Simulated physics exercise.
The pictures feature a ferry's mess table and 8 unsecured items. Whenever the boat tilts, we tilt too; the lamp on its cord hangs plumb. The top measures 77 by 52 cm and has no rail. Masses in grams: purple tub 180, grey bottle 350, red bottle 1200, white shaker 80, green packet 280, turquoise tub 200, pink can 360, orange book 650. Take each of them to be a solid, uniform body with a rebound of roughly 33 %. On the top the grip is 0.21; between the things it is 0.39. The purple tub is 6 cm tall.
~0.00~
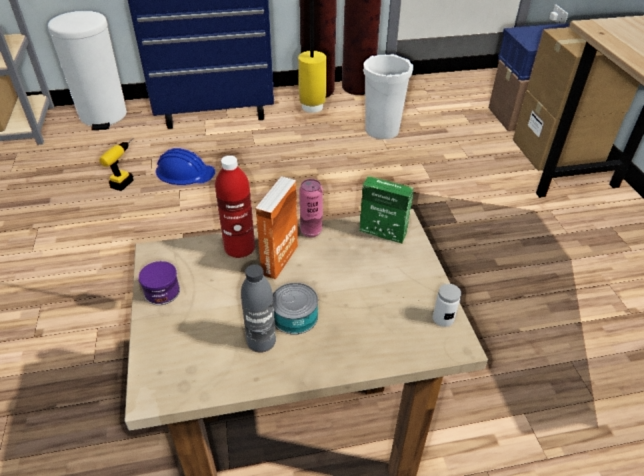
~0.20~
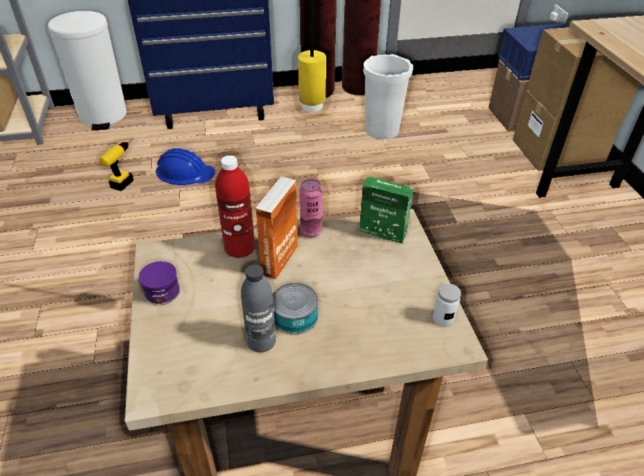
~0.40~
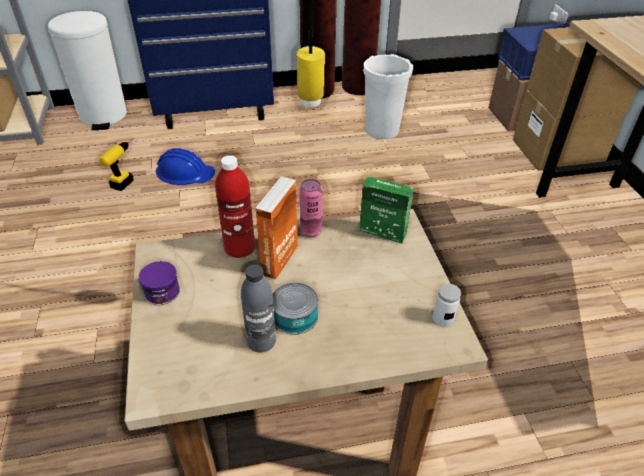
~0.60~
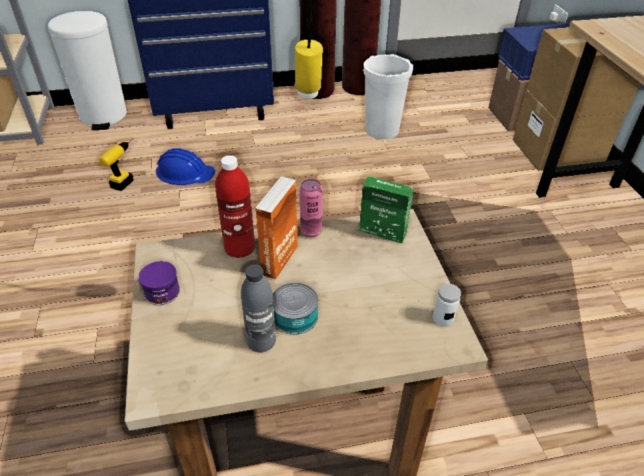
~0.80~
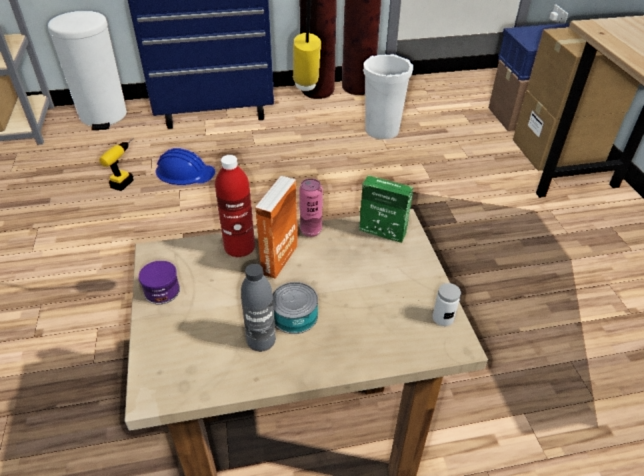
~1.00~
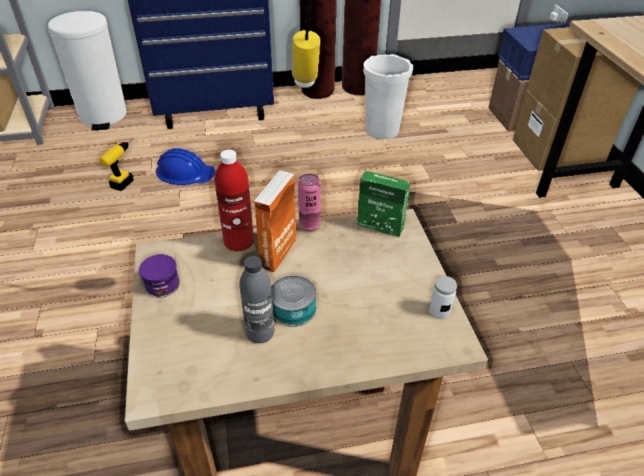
In a wood-floored room with blue drawers and bins behind, a fixed, raised view looks down on a pale wooden table. Purple tub at left, red bottle, orange block and pink can toward the back, green packet back right, grey bottle and turquoise tub near the middle, white shaker at right. The hanging yellow lamp drifts gradually upward and slightly left, then the tabletop items slide slightly toward the far edge.
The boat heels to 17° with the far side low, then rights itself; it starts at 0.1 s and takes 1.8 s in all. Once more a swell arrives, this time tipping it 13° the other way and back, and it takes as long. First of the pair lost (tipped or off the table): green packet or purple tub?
Of the two named, the first goes sooner.
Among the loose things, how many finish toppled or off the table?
5.
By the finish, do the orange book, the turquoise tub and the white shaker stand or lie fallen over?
Here's how it ends: The orange book comes down, the turquoise tub never goes down, and the white shaker never goes down.
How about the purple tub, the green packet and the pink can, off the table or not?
Outcome: The purple tub departs its support; the green packet departs its support; the pink can departs its support.
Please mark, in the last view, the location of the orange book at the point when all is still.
Roughly at (282, 258) in the last picture.
After 1.50 s, boat heeled 7°, far side down; red bottle, green packet, pink can and orange book now off the table; purple tub slid 19 cm near (161, 232); grey bottle slid 19 cm.
After 1.80 s, boat level; purple tub now off the table; grey bottle slid 24 cm; white shaker slid 23 cm.
At rest (4.2 s), off the table, purple tub, red bottle, green packet, pink can and orange book; not toppled but over 5 cm from the start, grey bottle, white shaker and turquoise tub. Seen from the same camera at the end, green packet near (309, 256), purple tub near (199, 386). Green packet went at 1.22 s; purple tub went at 1.52 s.
